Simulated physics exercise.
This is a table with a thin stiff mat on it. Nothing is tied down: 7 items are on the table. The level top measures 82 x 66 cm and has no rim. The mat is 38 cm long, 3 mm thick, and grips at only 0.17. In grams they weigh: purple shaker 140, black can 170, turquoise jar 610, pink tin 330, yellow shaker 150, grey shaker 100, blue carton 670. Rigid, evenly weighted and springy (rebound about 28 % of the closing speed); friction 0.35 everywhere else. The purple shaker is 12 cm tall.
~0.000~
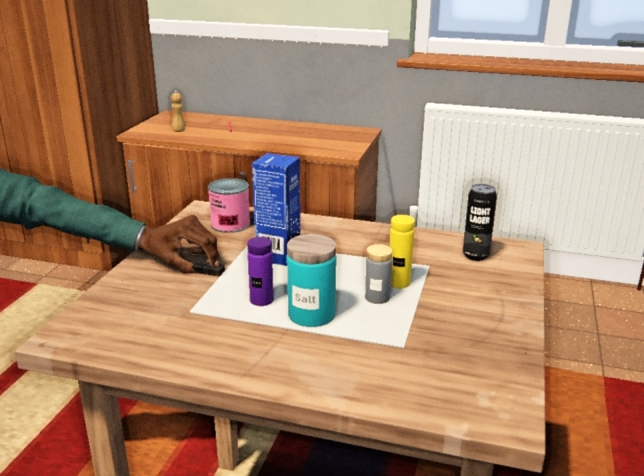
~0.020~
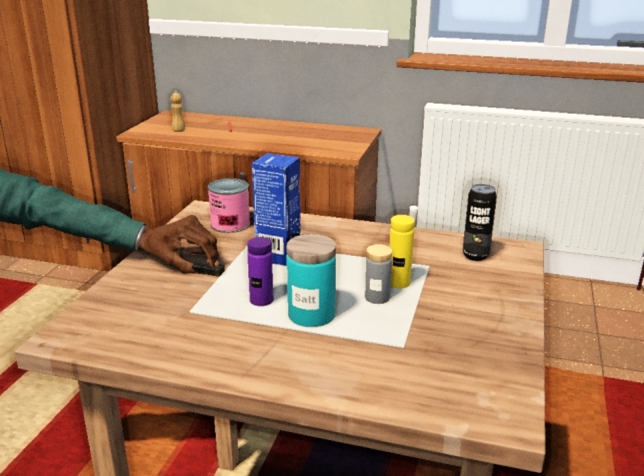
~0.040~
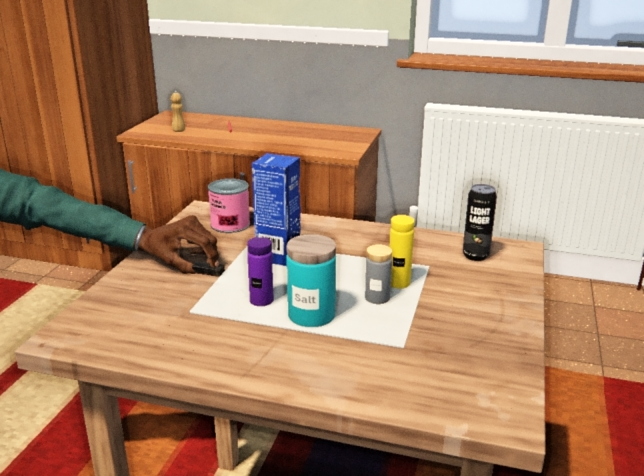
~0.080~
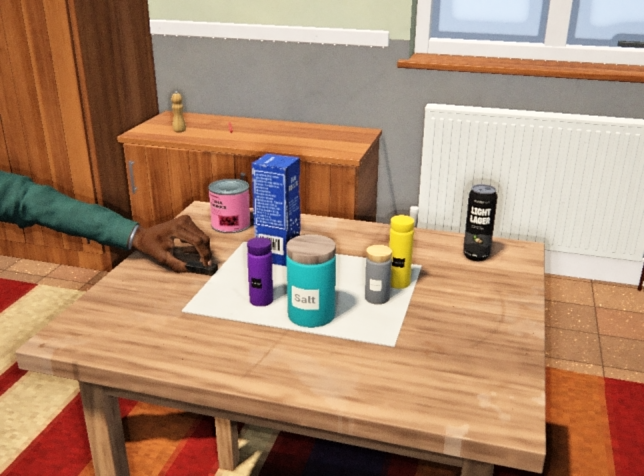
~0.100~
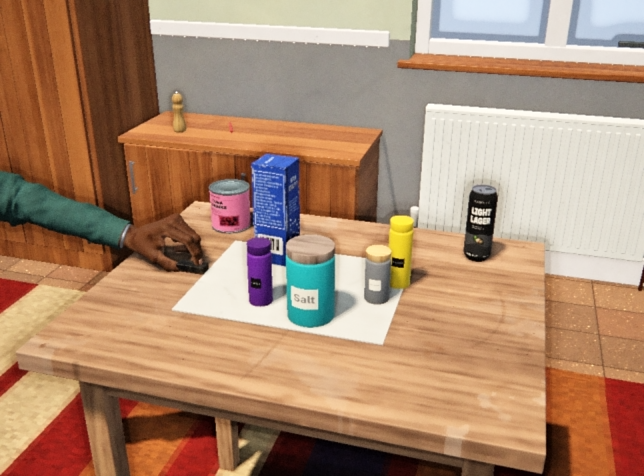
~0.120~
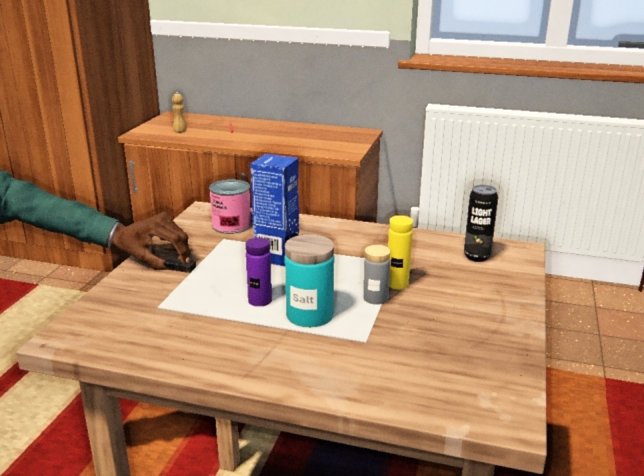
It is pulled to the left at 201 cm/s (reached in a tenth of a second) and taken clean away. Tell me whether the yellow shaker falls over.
The yellow shaker is still upright.
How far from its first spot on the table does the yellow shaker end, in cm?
About 1 cm.
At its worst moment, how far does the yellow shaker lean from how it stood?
About 4°.
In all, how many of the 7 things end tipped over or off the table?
That comes to 1.
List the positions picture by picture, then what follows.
In the first picture, mat pulled 0 cm; yellow shaker (401, 252); purple shaker (261, 272).
In the second picture, mat pulled 0 cm; turquoise jar (312, 281); pink tin (229, 205).
In the third picture, mat pulled 0 cm; grey shaker (378, 274); blue carton (277, 211).
In the fourth picture, mat pulled 2 cm; purple shaker (261, 272); black can (480, 224).
In the fifth picture, mat pulled 4 cm; turquoise jar (311, 281); pink tin (230, 206).
In the sixth picture, mat pulled 6 cm; yellow shaker (400, 253); grey shaker (377, 275).
By 0.22 s, mat pulled 26 cm; yellow shaker tilted 3° near (394, 253); grey shaker tilted 3°; turquoise jar 3 cm from its spot.
By 0.42 s, mat pulled 66 cm; purple shaker tilted 20°; blue carton tilted 9°; turquoise jar 4 cm from its spot.
By 0.72 s, mat pulled 89 cm; purple shaker on its side; blue carton 6 cm from its spot; turquoise jar 4 cm from its spot.
When it is over (1.8 s), lying over on the table, purple shaker; not toppled but over 6 cm from the start, blue carton; the other 5 within 6 cm of the start. End places, in pixels of the last picture, yellow shaker near (396, 254).
